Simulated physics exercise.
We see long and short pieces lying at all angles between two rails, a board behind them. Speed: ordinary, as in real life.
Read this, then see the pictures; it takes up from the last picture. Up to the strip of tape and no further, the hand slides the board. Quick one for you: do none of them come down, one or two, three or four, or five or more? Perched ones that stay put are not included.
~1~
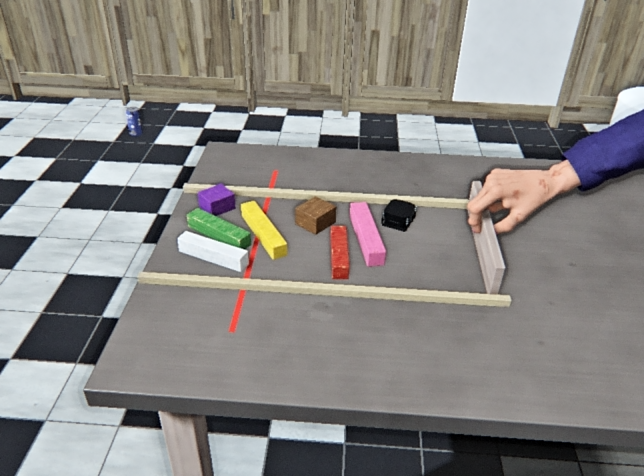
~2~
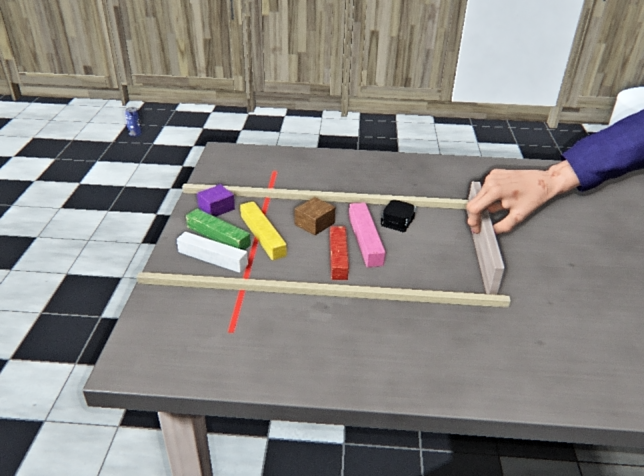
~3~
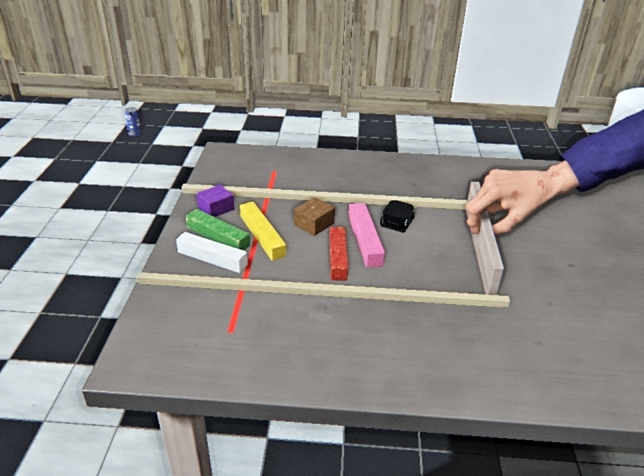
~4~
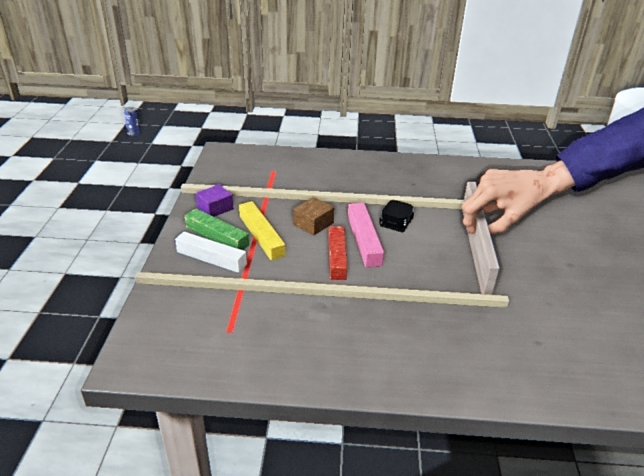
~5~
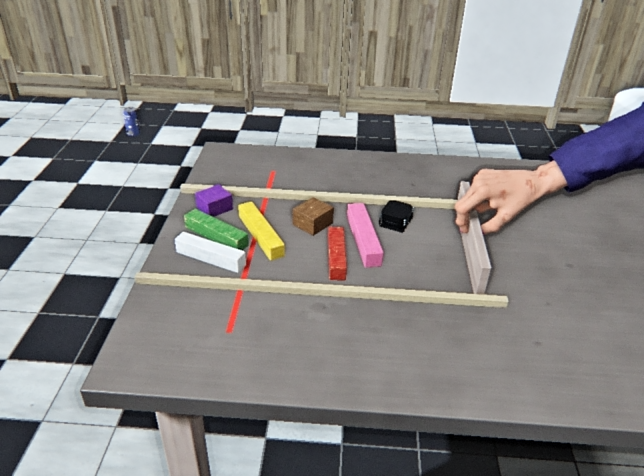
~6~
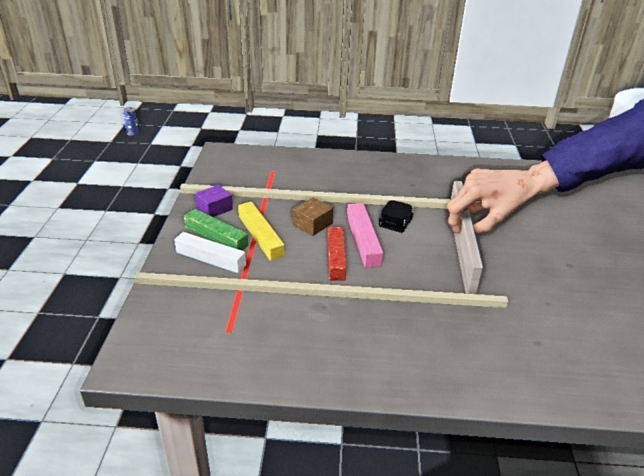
I expect not one of them will drop off.
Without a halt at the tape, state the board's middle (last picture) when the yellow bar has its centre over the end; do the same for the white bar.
Near (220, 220) and (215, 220).
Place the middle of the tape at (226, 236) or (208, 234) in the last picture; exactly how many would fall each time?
The first gives 1 and the second gives 4.
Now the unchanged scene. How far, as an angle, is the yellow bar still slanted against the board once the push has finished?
It sits some 40° out of line.
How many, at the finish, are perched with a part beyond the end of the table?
Result: 1.
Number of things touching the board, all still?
The count comes out at 3.
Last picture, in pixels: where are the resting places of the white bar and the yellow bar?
You'll find the first one at (183, 267) and the second at (190, 240).
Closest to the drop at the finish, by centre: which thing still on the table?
The one out in front is the green bar.
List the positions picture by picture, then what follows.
Purple block (217, 200); green bar (219, 230); white bar (213, 251); board (484, 235); tape (258, 237), in the first picture.
Green bar (218, 230); yellow bar (263, 229), in the second picture.
White bar (212, 252); board (483, 236), in the third picture.
Purple block (215, 201); pink bar (365, 233), in the fourth picture.
Green bar (216, 230); brown block (313, 216), in the fifth picture.
Purple block (214, 201); green bar (216, 230); white bar (210, 252); board (464, 235); tape (255, 237), in the sixth picture.
Early on, none off yet; purple block at rest near (214, 201); green bar at rest near (216, 230); white bar at rest near (210, 252).
A while later, none off yet; purple block at rest near (214, 201); green bar travelled a little near (196, 235); white bar travelled a little near (199, 259).
Finally, the number that fall off is zero.
